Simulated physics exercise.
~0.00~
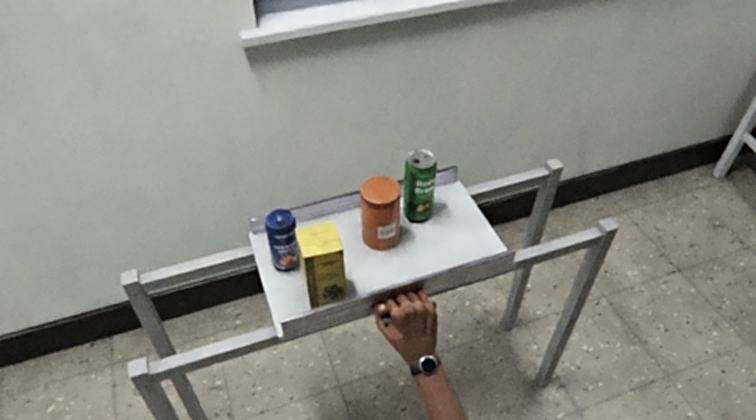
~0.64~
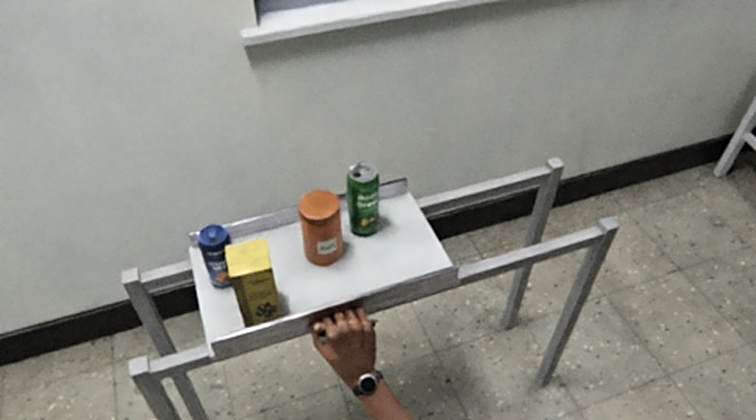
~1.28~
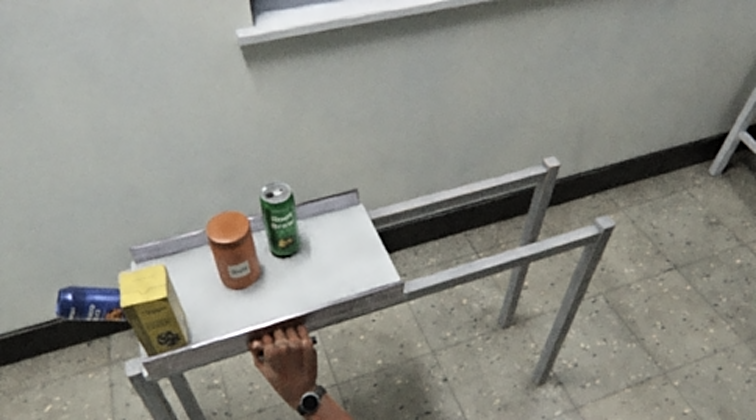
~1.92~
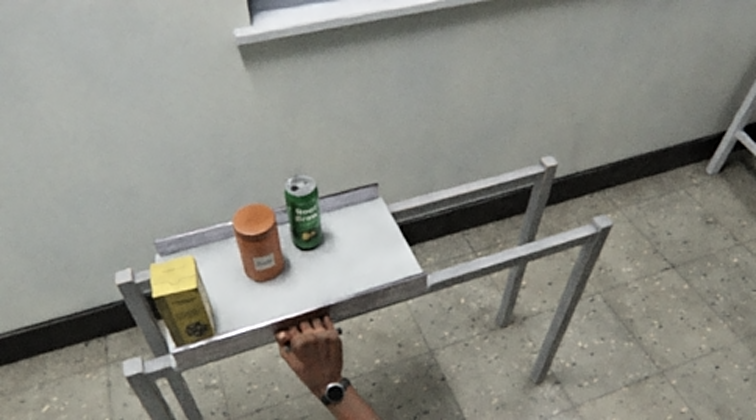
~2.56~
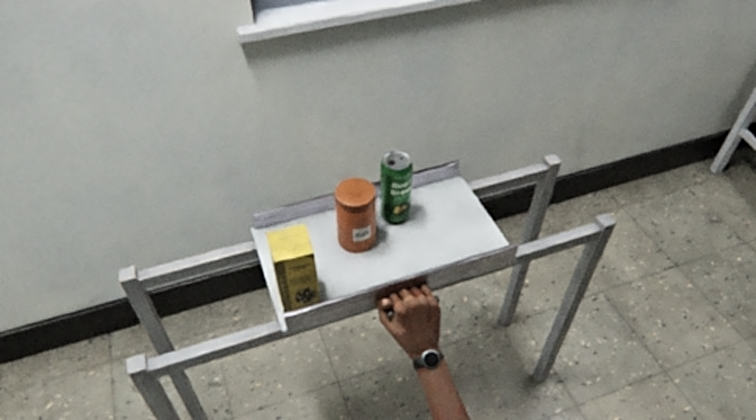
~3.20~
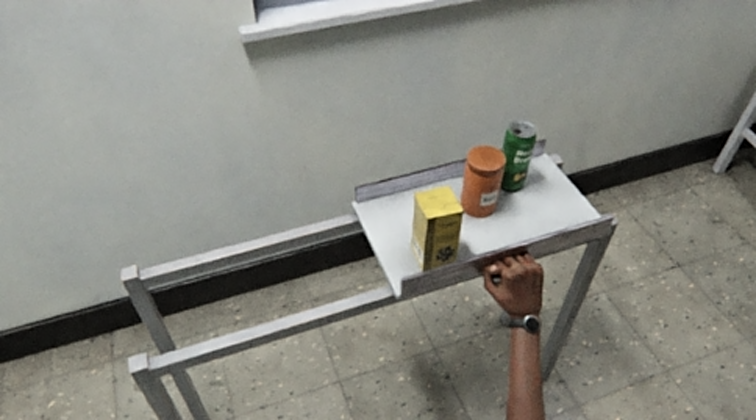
A hand slides a white tray left along rails, a blue can tips off the end, and the tray slides back right.
